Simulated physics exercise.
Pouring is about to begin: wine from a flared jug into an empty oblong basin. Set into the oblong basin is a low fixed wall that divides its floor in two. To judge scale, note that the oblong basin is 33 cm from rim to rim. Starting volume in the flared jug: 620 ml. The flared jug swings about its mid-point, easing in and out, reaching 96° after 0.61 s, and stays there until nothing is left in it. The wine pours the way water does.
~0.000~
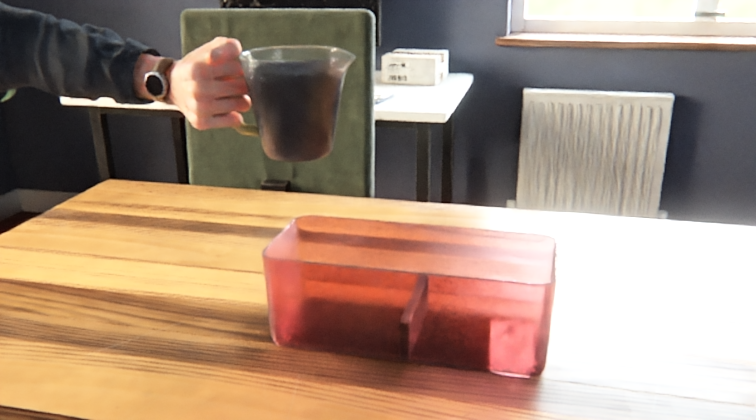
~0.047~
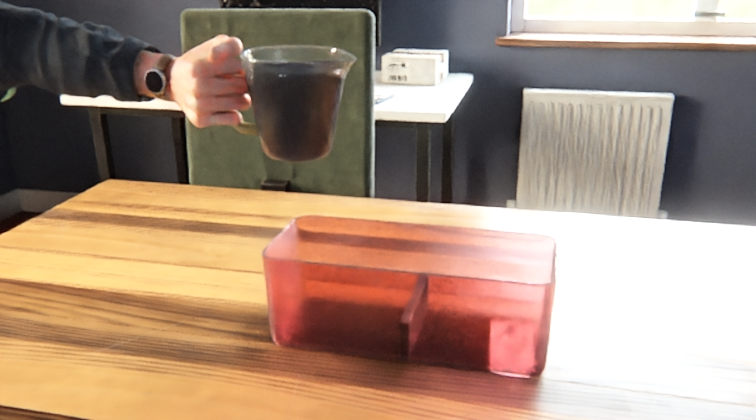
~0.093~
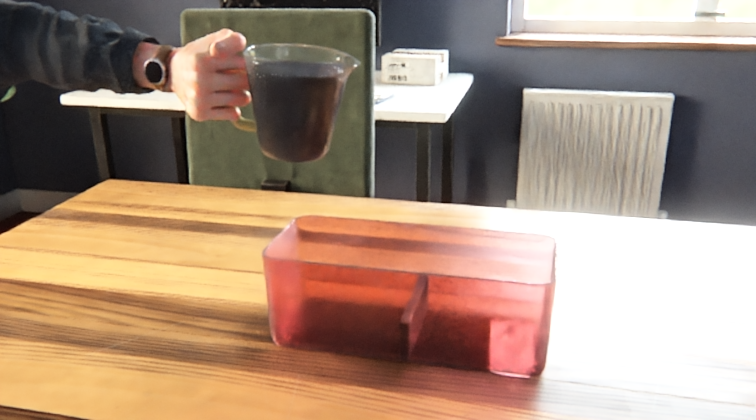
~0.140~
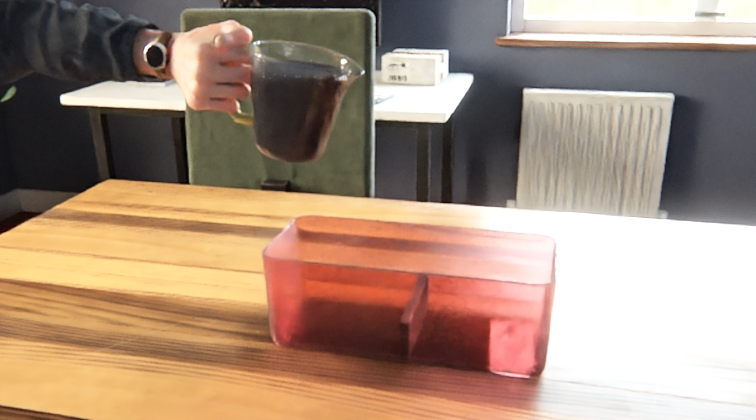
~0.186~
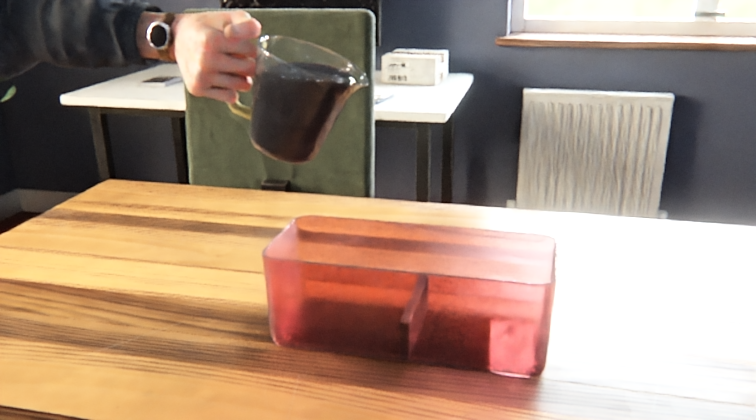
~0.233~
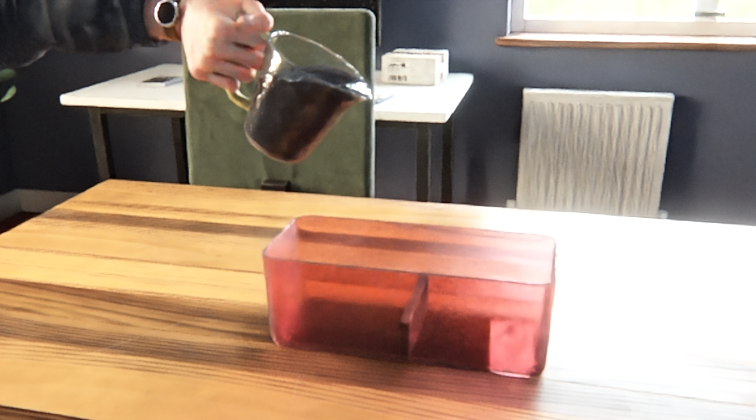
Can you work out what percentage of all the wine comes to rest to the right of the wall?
I would put it at 58 per cent.
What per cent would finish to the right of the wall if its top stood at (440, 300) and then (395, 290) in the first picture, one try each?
10 in a hundred, followed by 95 in a hundred.
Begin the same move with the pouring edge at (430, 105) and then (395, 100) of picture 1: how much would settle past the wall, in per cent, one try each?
95 then 95 %.
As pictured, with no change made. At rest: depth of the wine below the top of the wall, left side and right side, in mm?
The left comes to roughly 36 mm and the right to roughly 30 mm.
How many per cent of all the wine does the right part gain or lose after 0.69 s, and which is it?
A gain, roughly 14.
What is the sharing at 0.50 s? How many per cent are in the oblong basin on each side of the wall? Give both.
Left: Around 1. Right: Around 14.
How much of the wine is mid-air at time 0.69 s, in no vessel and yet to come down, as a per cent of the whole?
Close to 18 %.
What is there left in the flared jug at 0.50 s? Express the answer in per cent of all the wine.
I'd put it near 52 percent.
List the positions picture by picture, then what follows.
In the first picture, it leans 0°; its right rim is at (355, 57); the wine meets the walls at (252, 68) and (343, 70); the oblong basin's rim runs from (280, 236) to (556, 261); the wall's top is at (415, 298).
In the second picture, it leans 1°; its right rim is at (356, 59); the wine meets the walls at (253, 66) and (344, 71).
In the third picture, it leans 5°; its right rim is at (359, 64); the wine meets the walls at (256, 65) and (346, 73).
In the fourth picture, it leans 12°; its right rim is at (364, 72); the wine meets the walls at (259, 65) and (349, 76).
In the fifth picture, it leans 20°; its right rim is at (368, 83); the wine meets the walls at (264, 68) and (357, 79).
In the sixth picture, it leans 31°; its right rim is at (371, 97); the wine meets the walls at (265, 75) and (369, 90); 1 per cent is over the edge.
Then, 0.50 s in, the tilt is 88° and 52 per cent is still to pour, 1 is left of the wall and 14 right of it.
Then, 0.69 s in, the tilt is 96° and 13 per cent is still to pour, 25 is left of the wall and 43 right of it.
Then, 0.89 s in, the tilt is 96° and 2 per cent is still to pour, 35 is left of the wall and 58 right of it.
Then, 1.11 s in, the tilt is 96° and 0 per cent is still to pour, 40 is left of the wall and 58 right of it.
Finally, 40 per cent lies left of the wall, 58 right of it and 2 outside.
